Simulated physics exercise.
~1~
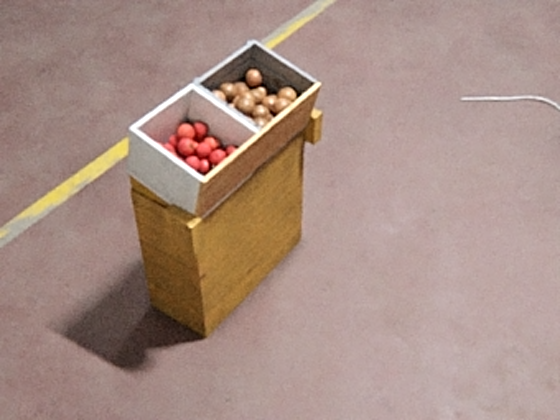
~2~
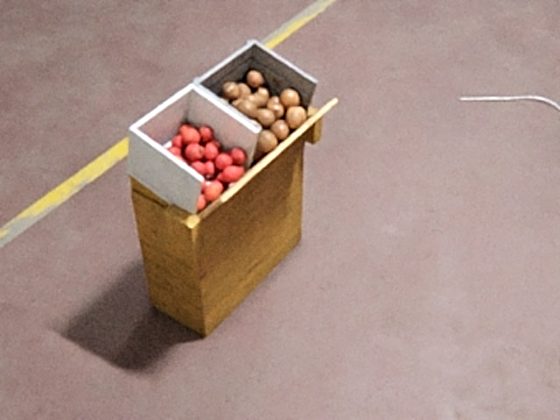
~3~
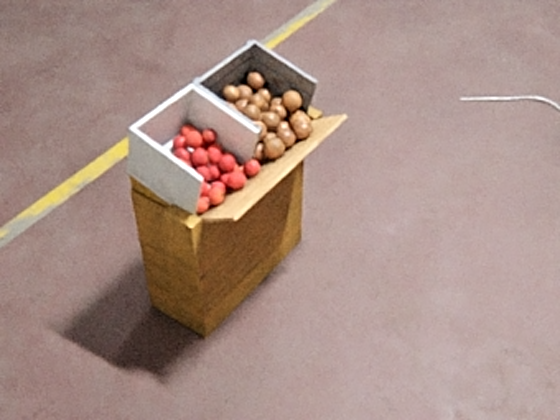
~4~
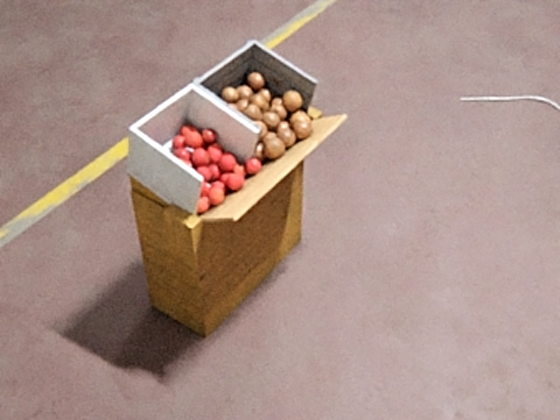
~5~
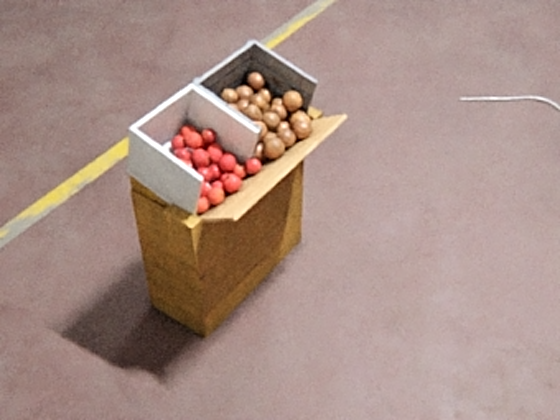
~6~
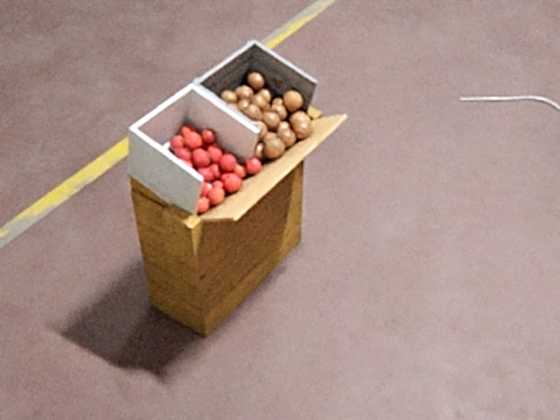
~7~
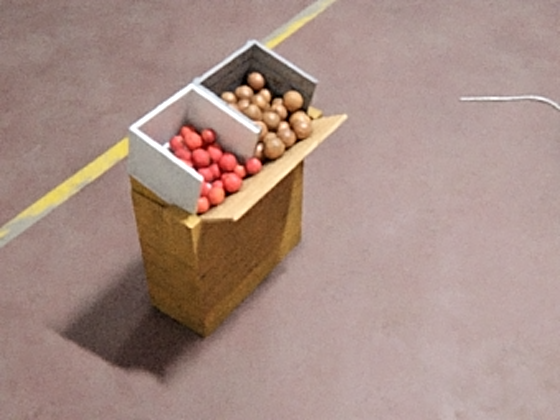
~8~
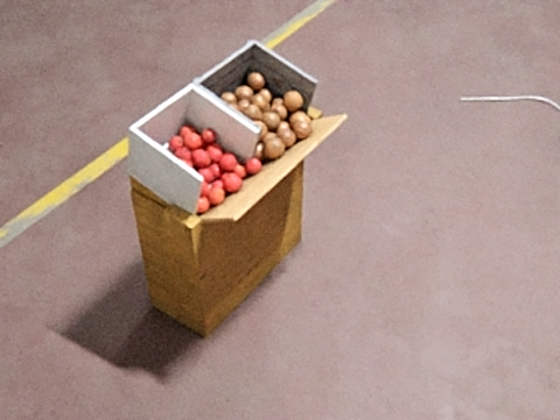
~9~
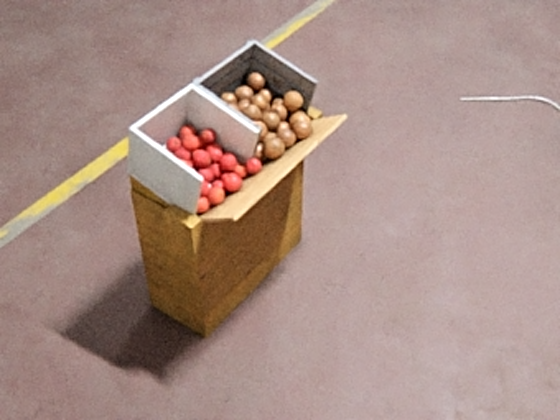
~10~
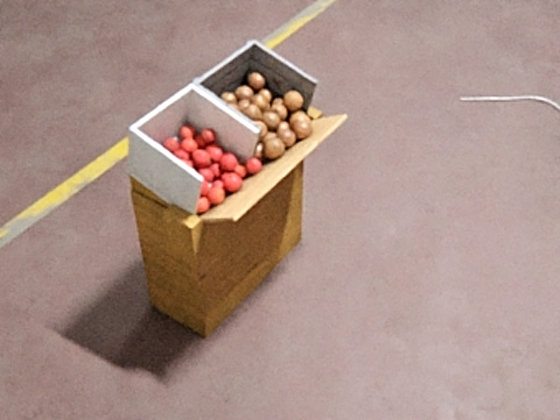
On a reddish floor crossed by a yellow line, a front flap lowers on a wooden stand holding a white chute of tomatoes and a grey chute of onions; the goods slide forward onto the flap, then stay still, with none falling to the ground.
